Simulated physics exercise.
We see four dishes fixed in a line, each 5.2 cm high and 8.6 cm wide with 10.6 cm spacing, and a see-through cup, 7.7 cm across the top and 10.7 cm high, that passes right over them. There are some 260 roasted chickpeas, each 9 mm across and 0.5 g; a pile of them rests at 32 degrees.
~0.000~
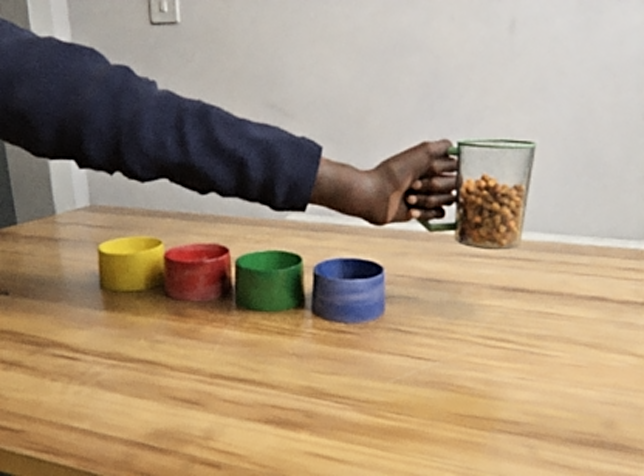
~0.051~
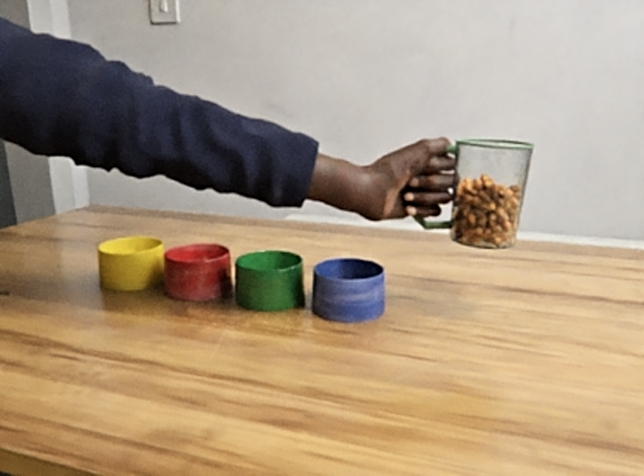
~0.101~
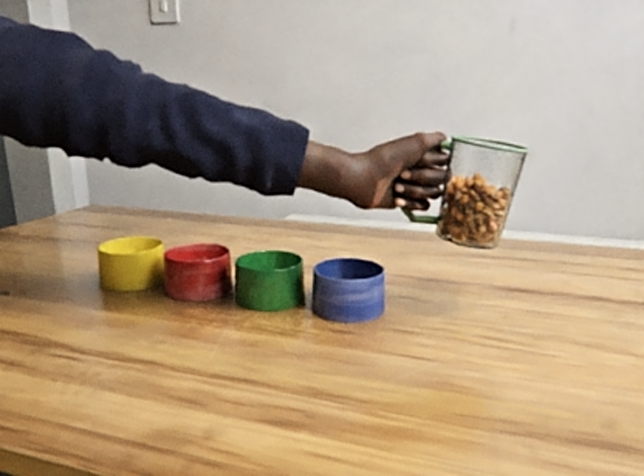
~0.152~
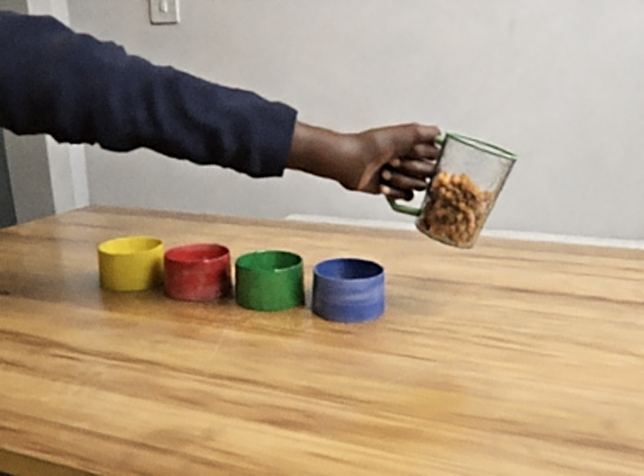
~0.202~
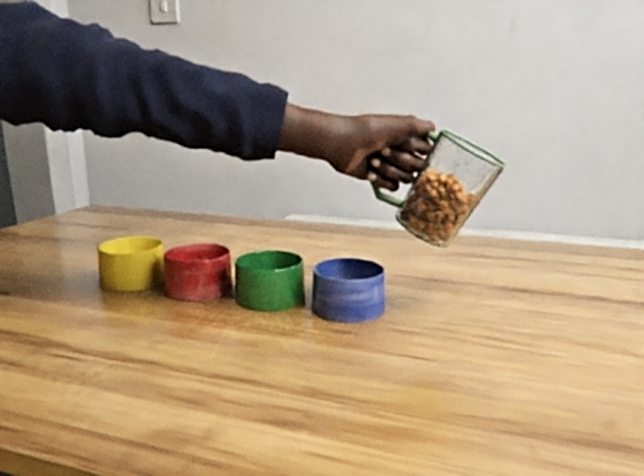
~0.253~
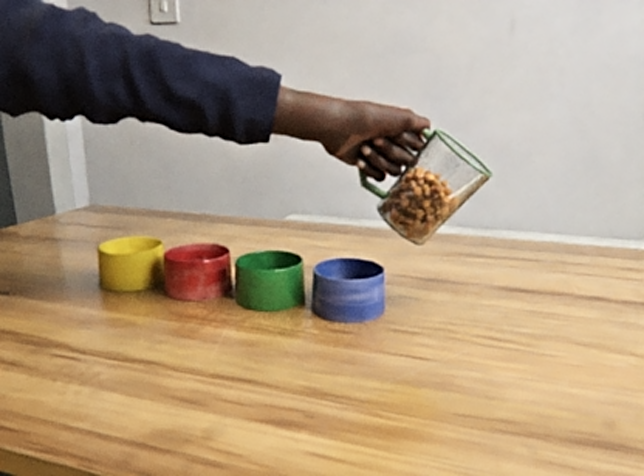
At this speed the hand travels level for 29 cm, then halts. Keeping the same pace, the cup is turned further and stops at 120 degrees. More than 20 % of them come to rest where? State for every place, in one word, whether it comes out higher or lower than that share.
Red dish: Lower, blue dish: Higher, green dish: Higher, yellow dish: Lower, counter: Higher.
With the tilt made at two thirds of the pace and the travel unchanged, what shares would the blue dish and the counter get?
The blue dish 10, the counter 50.
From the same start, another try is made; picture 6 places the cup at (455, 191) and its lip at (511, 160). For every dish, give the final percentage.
It'd finish with red at 0, blue at 60, green at 20 and yellow at 0.
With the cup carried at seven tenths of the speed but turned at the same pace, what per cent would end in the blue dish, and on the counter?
Blue: 60; counter: 40.
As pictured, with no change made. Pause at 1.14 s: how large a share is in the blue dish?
Share at that time: Approx. 30 per cent.
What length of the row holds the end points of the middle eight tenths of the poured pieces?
Length: About 12 cm.
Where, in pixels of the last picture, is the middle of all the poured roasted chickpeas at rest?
Est. centre at rest: (308, 295) px.
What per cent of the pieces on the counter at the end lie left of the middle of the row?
About 0 per cent.
After 0.58 s, tilt 100 degrees; cup holds 100 %.
Then, at 0.80 s, tilt 120 degrees; cup holds 65 %, blue 25 %.
After 1.14 s, tilt 120 degrees; cup holds 10 %, blue 30 %, green 30 %.
In the end, at 1.9 s, red 0 %, blue 35 %, green 40 %, yellow 0 %, counter 30 %.
